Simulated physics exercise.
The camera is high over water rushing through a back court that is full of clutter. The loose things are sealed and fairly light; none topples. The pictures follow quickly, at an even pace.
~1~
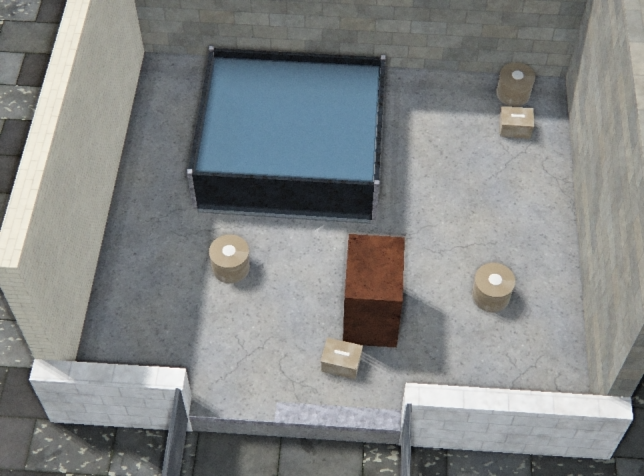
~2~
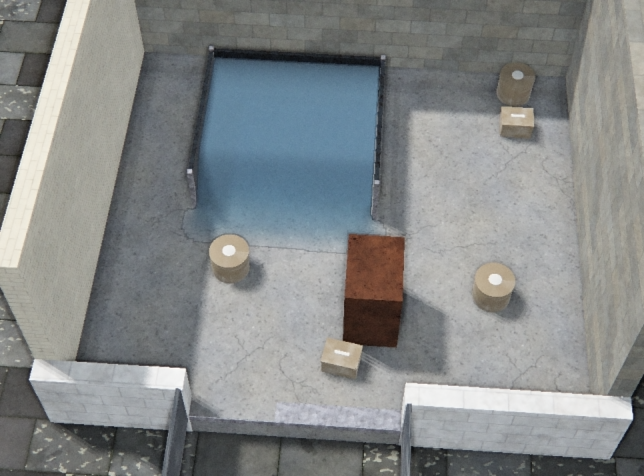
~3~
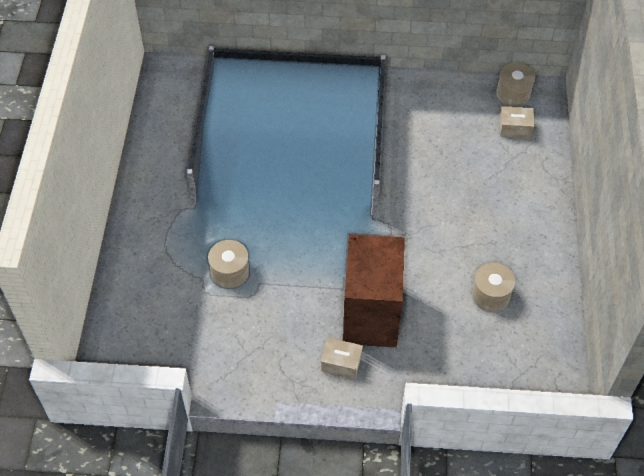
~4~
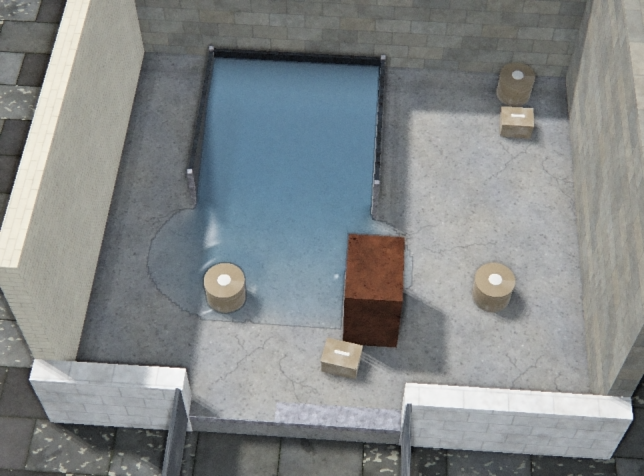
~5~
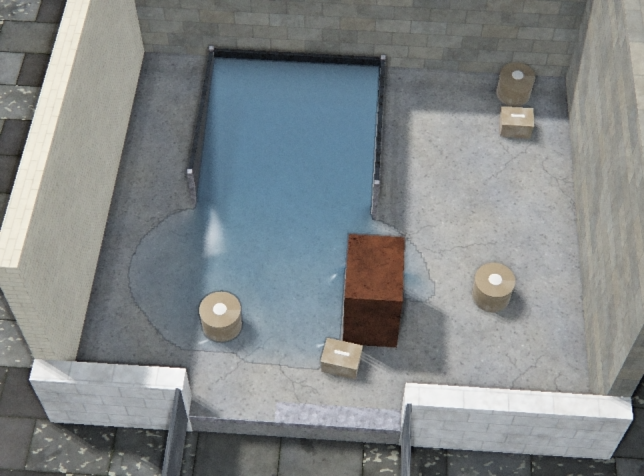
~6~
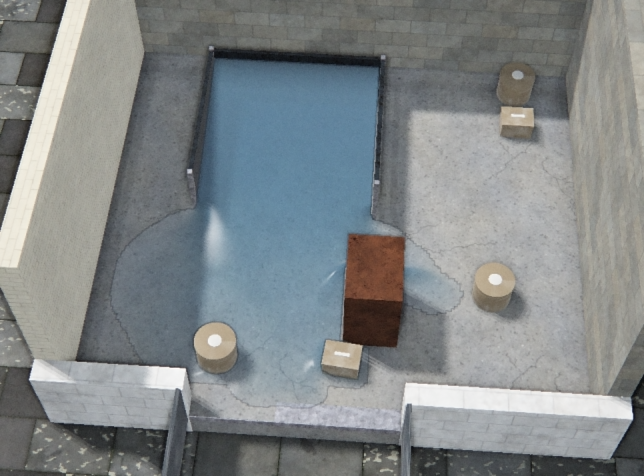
Walled back court with water spreading from an opened tank, pushing one round tub toward the front past a rust-brown block.
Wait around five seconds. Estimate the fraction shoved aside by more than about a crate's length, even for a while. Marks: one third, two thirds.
That comes to from one to two thirds.
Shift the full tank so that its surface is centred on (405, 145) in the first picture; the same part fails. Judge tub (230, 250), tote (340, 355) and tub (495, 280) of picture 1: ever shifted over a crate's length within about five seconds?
In turn: Shifted that much, swept aside, swept aside.
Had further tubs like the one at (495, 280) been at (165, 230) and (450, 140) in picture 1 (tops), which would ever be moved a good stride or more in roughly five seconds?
As listed: Swept aside, never so far.
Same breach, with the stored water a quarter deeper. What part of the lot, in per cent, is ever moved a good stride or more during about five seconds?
Near 60 in a hundred.
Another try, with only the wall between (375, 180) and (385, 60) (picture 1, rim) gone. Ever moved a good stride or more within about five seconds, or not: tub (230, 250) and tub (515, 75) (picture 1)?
As listed: Under that, swept aside.
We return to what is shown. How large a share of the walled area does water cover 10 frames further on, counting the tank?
Roughly 65 per cent.
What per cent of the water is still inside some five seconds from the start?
Near 54 in a hundred.
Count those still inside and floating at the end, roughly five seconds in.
That makes 1.
A moment on, 1 of 5 are well off their spots; 0 afloat.
Next, 3 of 5 are well off their spots; 1 afloat.
Later, 3 of 5 are well off their spots; 1 afloat.
In the end, 3 of 5 are well off their spots, and 3 have been at some point; 1 afloat.
